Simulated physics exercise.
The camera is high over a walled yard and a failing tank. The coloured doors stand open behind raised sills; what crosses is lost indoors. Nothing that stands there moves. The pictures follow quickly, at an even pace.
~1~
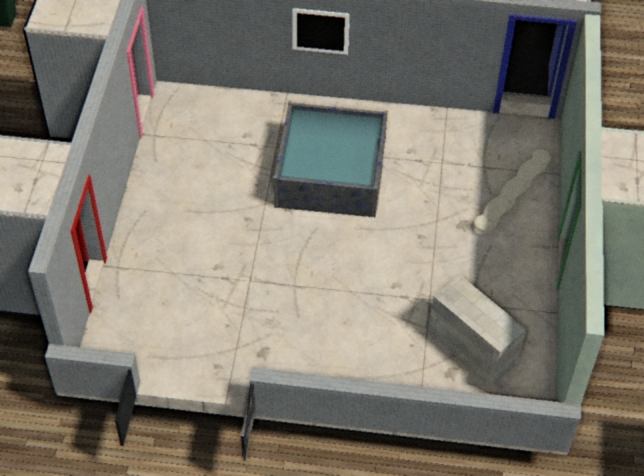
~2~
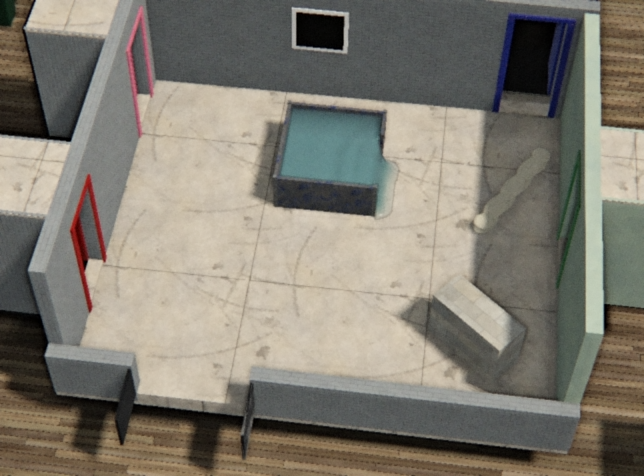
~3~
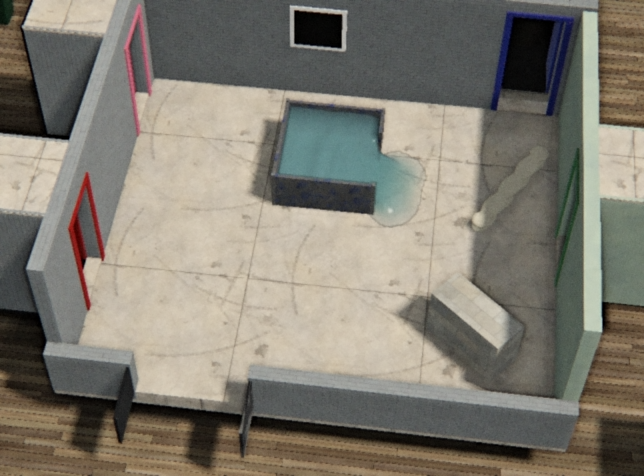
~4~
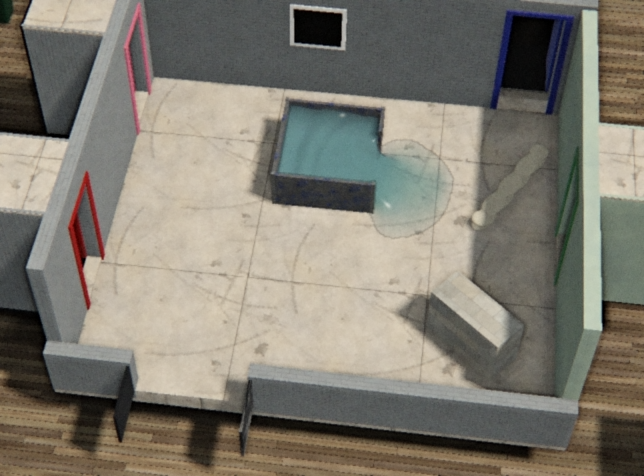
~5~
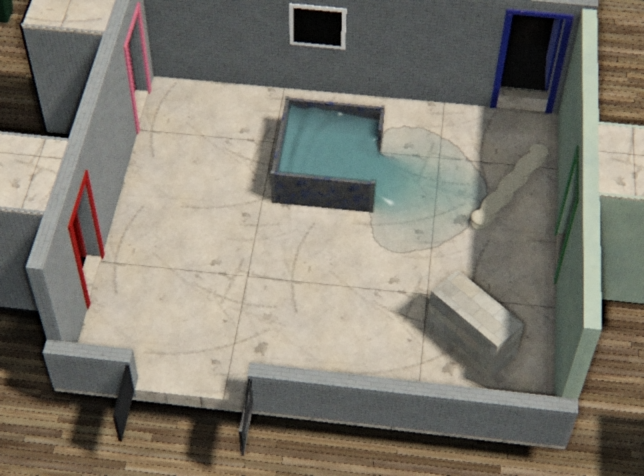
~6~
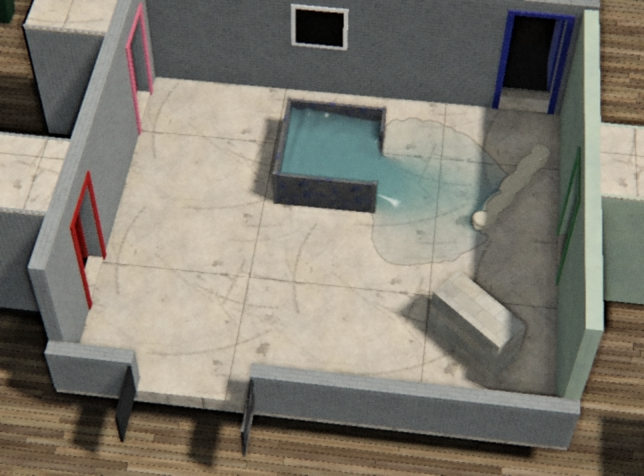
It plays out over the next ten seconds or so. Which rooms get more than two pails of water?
In the end: The red door stays under that; the pink door stays under that; the blue door stays under that; the green door stays under that.
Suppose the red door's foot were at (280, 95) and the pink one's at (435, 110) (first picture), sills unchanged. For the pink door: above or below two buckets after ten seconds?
One by one: The pink door is under.
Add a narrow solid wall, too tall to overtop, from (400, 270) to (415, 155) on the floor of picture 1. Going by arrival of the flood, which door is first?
The blue one.
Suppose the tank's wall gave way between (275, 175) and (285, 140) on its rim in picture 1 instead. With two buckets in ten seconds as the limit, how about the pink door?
The pink one is over.
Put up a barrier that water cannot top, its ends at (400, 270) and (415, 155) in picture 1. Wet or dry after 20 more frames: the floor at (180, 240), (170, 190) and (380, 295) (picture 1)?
One after the other: Not flooded, dry, awash.
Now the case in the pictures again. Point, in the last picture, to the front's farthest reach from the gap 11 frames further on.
Roughly at (555, 402).
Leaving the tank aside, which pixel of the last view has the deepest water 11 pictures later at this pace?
I would point to (530, 111).
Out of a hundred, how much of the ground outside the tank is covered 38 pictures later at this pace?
Roughly 60 per cent.
A moment on, water covers 25 % of the floor; the red door not reached, the pink door not reached, the blue door not reached, the green door not reached.
Next, water covers 30 % of the floor; the red door not reached, the pink door not reached, the blue door wet at the sill, nothing in, the green door wet at the sill, nothing in.
Then, water covers 35 % of the floor; the red door not reached, the pink door not reached, the blue door wet at the sill, nothing in, the green door under two buckets in.
Later, water covers 60 % of the floor; the red door not reached, the pink door wet at the sill, nothing in, the blue door wet at the sill, nothing in, the green door under two buckets in.
In the end, water covers 80 % of the floor; the red door wet at the sill, nothing in, the pink door under two buckets in, the blue door wet at the sill, nothing in, the green door under two buckets in.
